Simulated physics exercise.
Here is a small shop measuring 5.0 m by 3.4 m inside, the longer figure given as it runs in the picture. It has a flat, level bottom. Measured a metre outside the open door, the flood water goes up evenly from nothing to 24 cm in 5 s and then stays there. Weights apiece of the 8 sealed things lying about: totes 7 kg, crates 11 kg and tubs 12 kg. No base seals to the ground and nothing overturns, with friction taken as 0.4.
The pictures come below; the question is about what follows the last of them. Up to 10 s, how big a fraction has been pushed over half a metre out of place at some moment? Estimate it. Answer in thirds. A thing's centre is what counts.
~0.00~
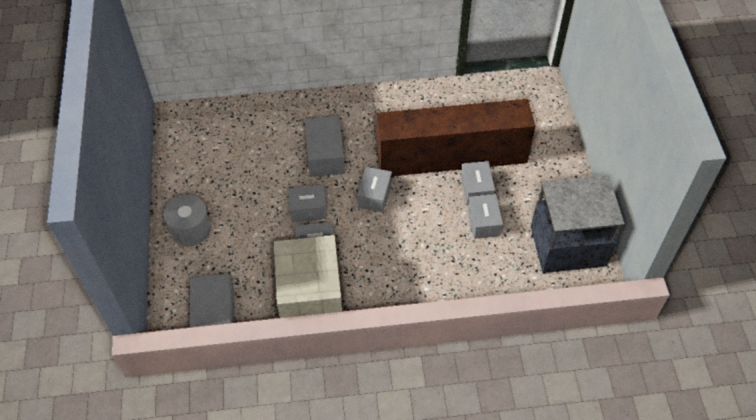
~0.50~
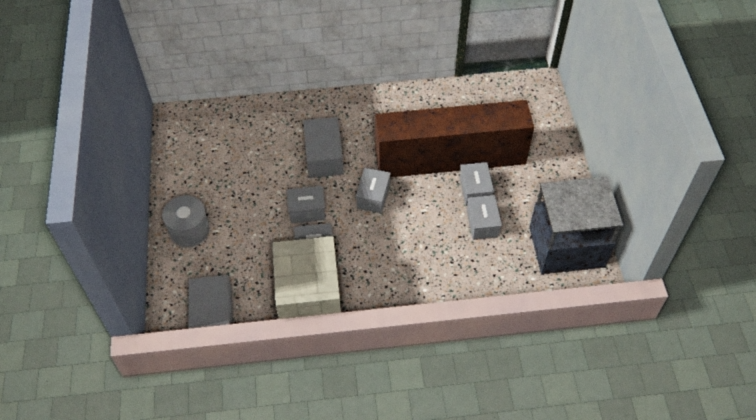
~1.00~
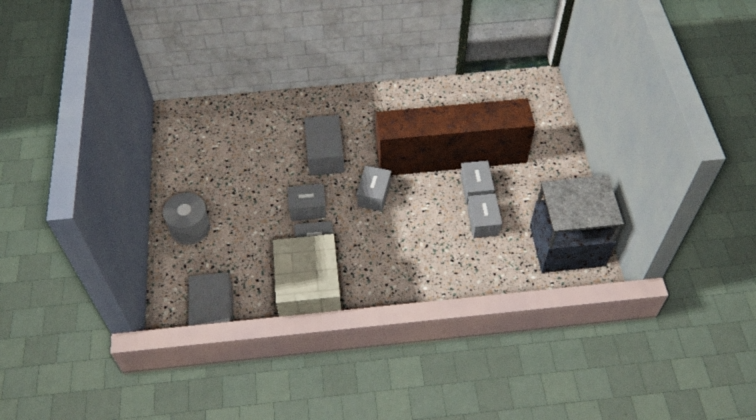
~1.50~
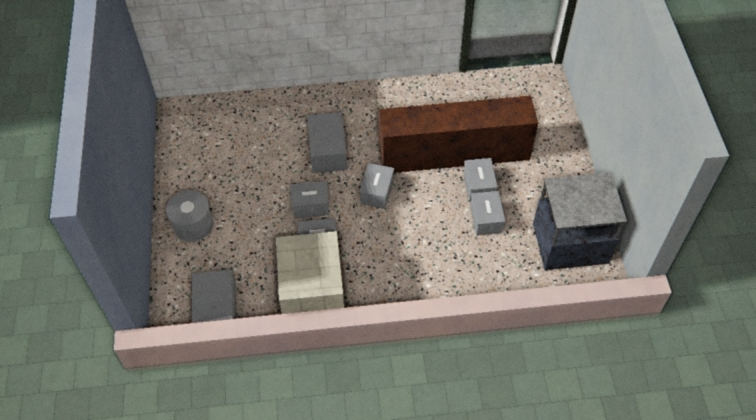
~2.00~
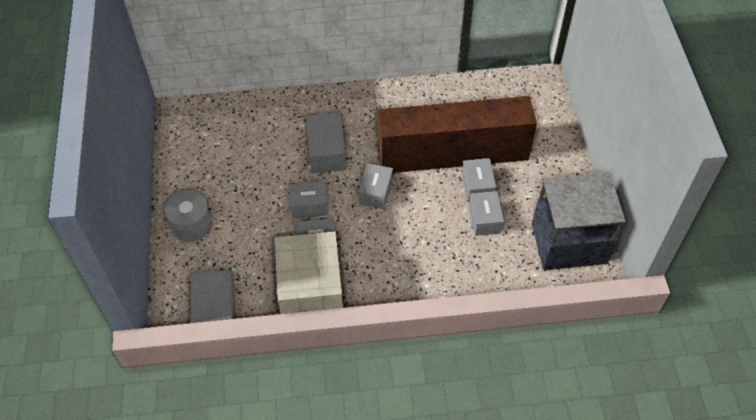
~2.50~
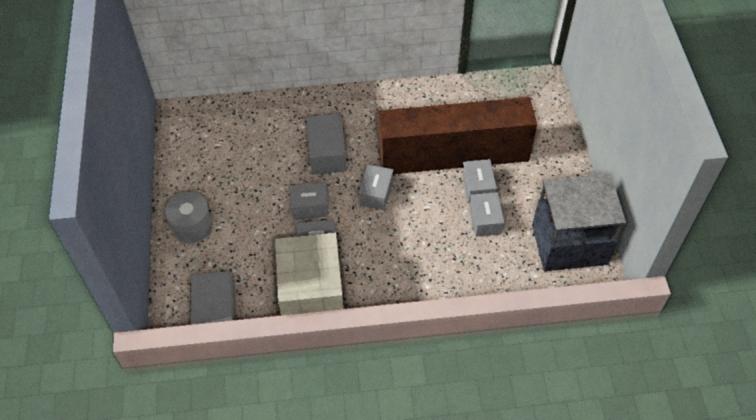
Two thirds or more.
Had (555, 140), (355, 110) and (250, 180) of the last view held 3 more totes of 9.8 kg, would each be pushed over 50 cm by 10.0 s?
Result by item, in order: Beyond the cutoff, beyond the cutoff, inside the cutoff.
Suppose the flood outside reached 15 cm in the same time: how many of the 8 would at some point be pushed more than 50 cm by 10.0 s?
Count: 2.
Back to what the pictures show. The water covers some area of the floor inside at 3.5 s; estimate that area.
Some 2.0 m2.
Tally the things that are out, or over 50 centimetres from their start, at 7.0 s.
By that point, 2.
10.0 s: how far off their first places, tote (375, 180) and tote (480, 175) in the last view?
Shifts: 140 cm / 300 cm.
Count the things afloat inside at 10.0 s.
Total: 7.
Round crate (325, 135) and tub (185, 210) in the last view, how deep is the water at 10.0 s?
Roughly 7 and 9 cm.
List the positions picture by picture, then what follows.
The first picture shows a tote at (486, 210) rests on the ground; a crate at (324, 138), on the bottom; water covers 0.0 m2; 0 of 8 have shifted.
The second picture shows a tote at (485, 212), on the bottom; a crate at (323, 139), on the bottom; 0.0 m2 under water; 0 of 8 have shifted.
The third picture shows a tote at (485, 210), on the bottom; a crate at (324, 137) rests on the ground; water covers 0.0 m2; 0 of 8 have shifted.
The fourth picture shows a tote at (488, 207) rests on the ground; a crate at (326, 134), on the bottom; 0.0 m2 under water; 0 of 8 have shifted.
The fifth picture shows a tote at (487, 207), on the bottom; a crate at (325, 134) rests on the ground; 0.0 m2 under water; 0 of 8 have shifted.
The sixth picture shows a tote at (487, 209), on the bottom; a crate at (326, 135) rests on the ground; water covers 0.4 m2; 0 of 8 have shifted.
After 3.5 s 0 of 8 are over 50 cm from their spots; 0 afloat.
After 4.5 s 0 of 8 are over 50 cm from their spots; 0 afloat.
After 7.0 s 2 of 8 are over 50 cm from their spots; 0 afloat.
After 10.0 s 6 of 8 are over 50 cm from their spots, and 6 have been at some point; 7 afloat.
